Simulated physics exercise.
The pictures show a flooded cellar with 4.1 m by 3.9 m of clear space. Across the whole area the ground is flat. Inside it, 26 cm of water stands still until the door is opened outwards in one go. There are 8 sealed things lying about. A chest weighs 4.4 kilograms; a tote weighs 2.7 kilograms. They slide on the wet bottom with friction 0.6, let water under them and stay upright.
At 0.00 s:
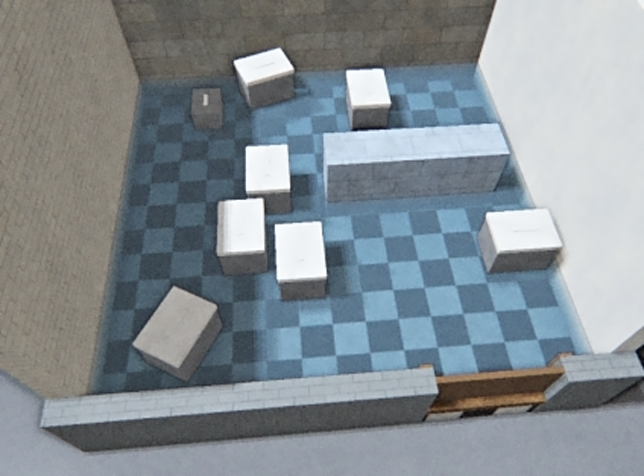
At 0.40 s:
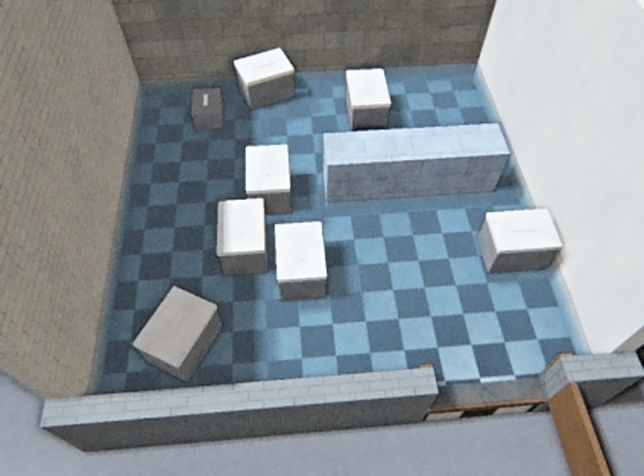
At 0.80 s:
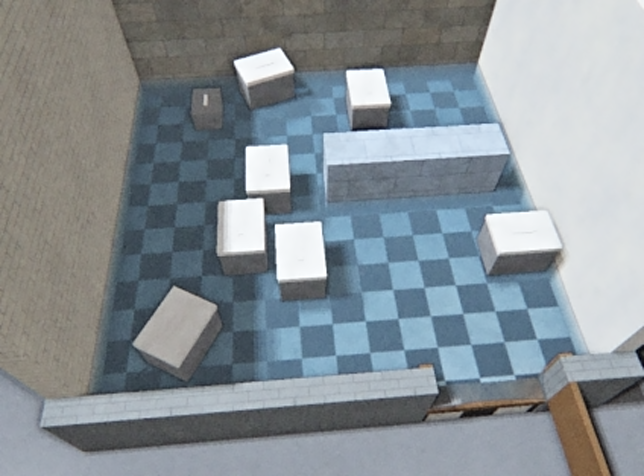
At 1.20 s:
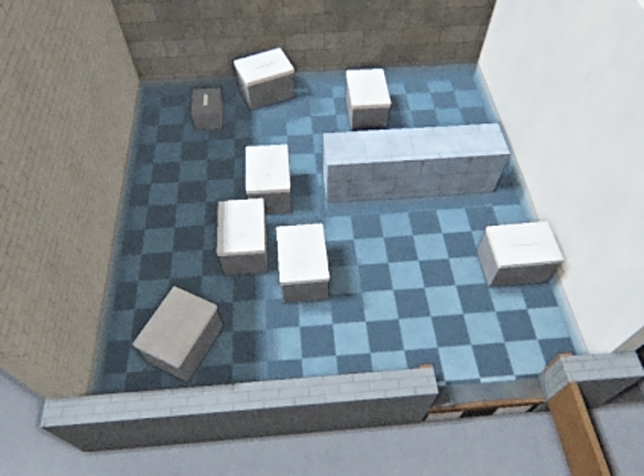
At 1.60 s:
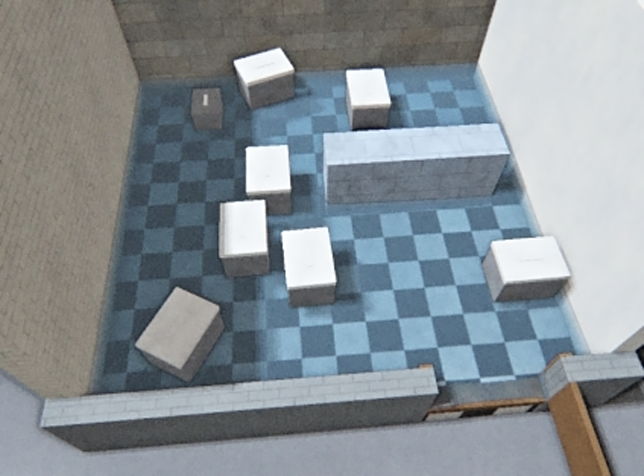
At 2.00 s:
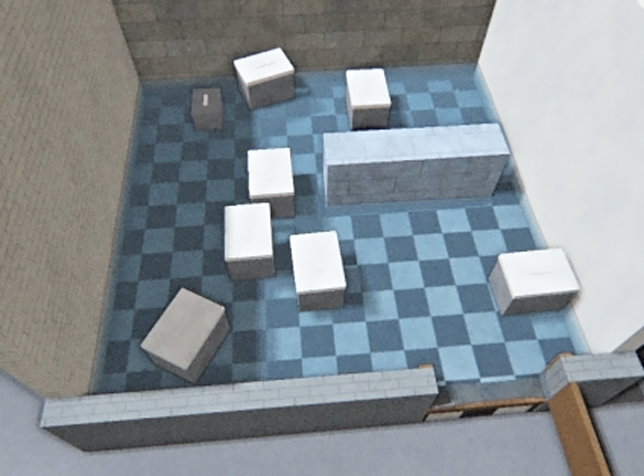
A wooden gate in the front wall of a flooded, blue-checkered room swung outward, and after a pause the white box on the right drifted slowly toward the opening, followed by slighter shifts among boxes nearer the middle.
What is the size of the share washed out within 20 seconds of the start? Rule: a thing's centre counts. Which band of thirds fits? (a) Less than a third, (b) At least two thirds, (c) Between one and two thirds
The answer is c.
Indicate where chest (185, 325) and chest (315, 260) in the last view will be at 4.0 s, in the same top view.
First one near (224, 335), second near (402, 284).
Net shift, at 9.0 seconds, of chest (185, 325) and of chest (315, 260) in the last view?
The first is 120 cm off, the second is washed out.
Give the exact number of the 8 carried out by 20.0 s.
The count is 5.
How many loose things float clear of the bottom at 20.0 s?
The count is 3.
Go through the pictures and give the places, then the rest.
The first frame shows a chest at (524, 229), afloat; a chest at (300, 250), afloat; 26 cm deep round most things; 0 of 8 have shifted.
The second frame shows a chest at (524, 229) floats; a chest at (300, 250), afloat; about 3950 L in view; 0 of 8 have shifted.
The third frame shows a chest at (524, 231), afloat; a chest at (300, 250), afloat; 26 cm deep round most things; 0 of 8 have shifted.
The fourth frame shows a chest at (525, 243) floats, 11 cm from its start; a chest at (302, 252) floats; 26 cm deep round most things; 1 of 8 have shifted.
The fifth frame shows a chest at (531, 258) floats, 26 cm from its start; a chest at (308, 256), afloat, 8 cm from its start; 25 cm deep round most things; 2 of 8 have shifted.
The sixth frame shows a chest at (539, 271) floats, 40 cm from its start; a chest at (317, 260), afloat, 17 cm from its start; about 3710 L in view; 4 of 8 have shifted.
After 4.0 s 0 of 8 are out; 8 afloat.
After 9.0 s 3 of 8 are out; 5 afloat.
After 16.0 s 4 of 8 are out; 4 afloat.
After 20.0 s 5 of 8 are out; 3 afloat.
